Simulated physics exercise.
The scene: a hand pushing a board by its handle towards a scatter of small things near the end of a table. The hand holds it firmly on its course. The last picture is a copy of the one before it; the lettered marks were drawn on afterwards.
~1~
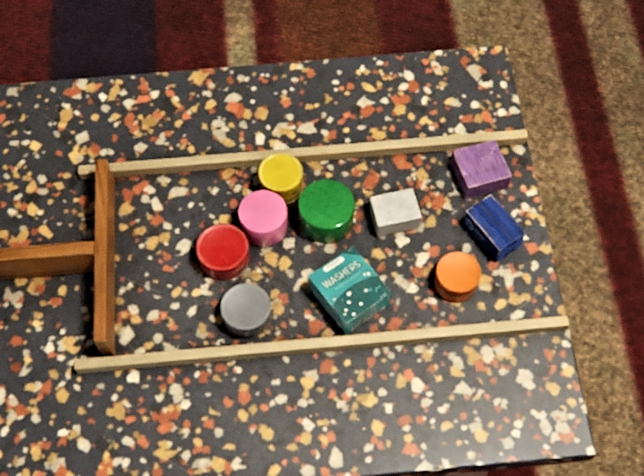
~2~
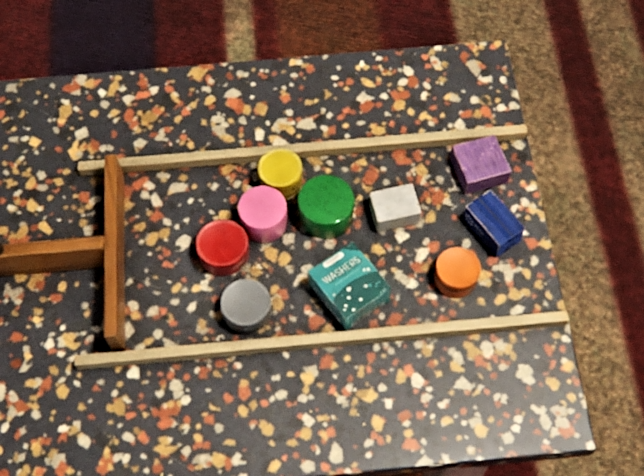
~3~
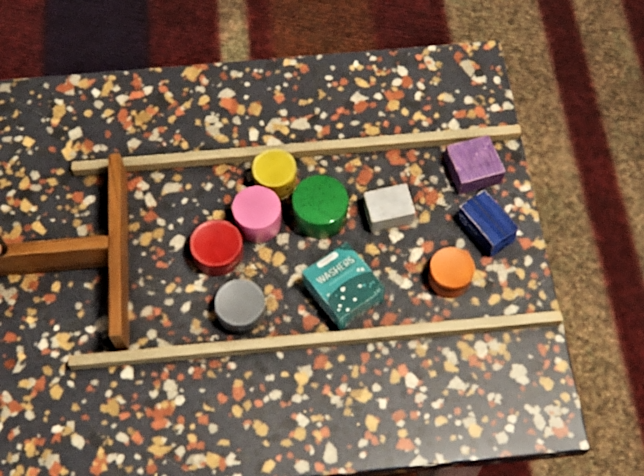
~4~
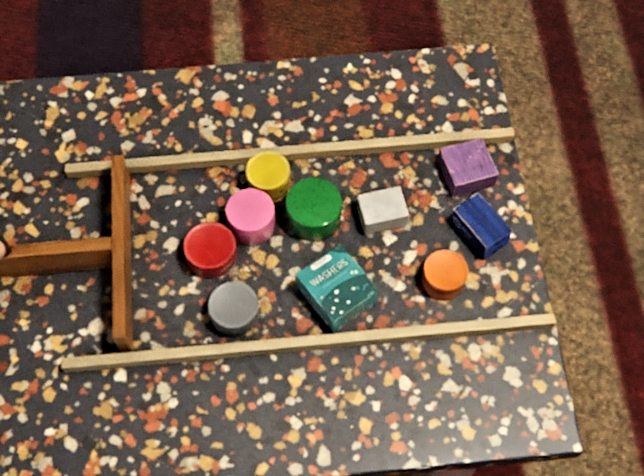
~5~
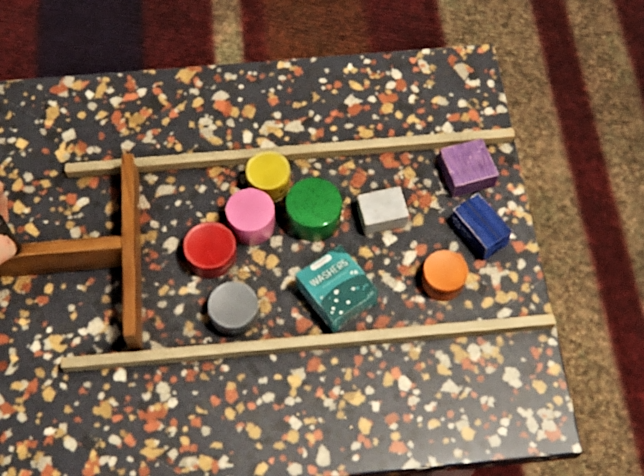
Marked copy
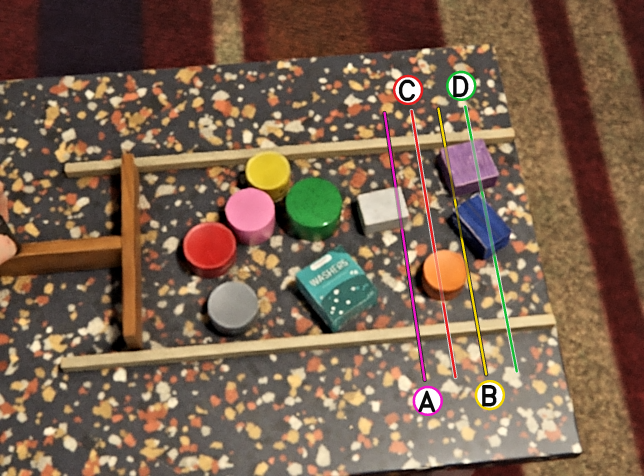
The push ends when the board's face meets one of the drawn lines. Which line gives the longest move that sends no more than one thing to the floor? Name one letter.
A.
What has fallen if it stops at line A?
It is the blue box.
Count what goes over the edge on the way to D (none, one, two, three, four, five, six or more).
In all, six or more.
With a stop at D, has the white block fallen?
Yes.
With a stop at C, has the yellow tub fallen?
No.
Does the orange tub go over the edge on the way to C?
By then, yes.
On the marked copy, A at (403, 237); B at (461, 233); C at (432, 235); D at (489, 230).
With A. Early on, board (227, 232); yellow tub (269, 173); grey jar (265, 307).
Further on, board (325, 224); blue box (498, 232); orange tub (462, 270).
At the end, board (401, 218); blue box over the edge; orange tub (532, 255); one fallen.
As for the rest, B drops four; C drops three; D drops six.
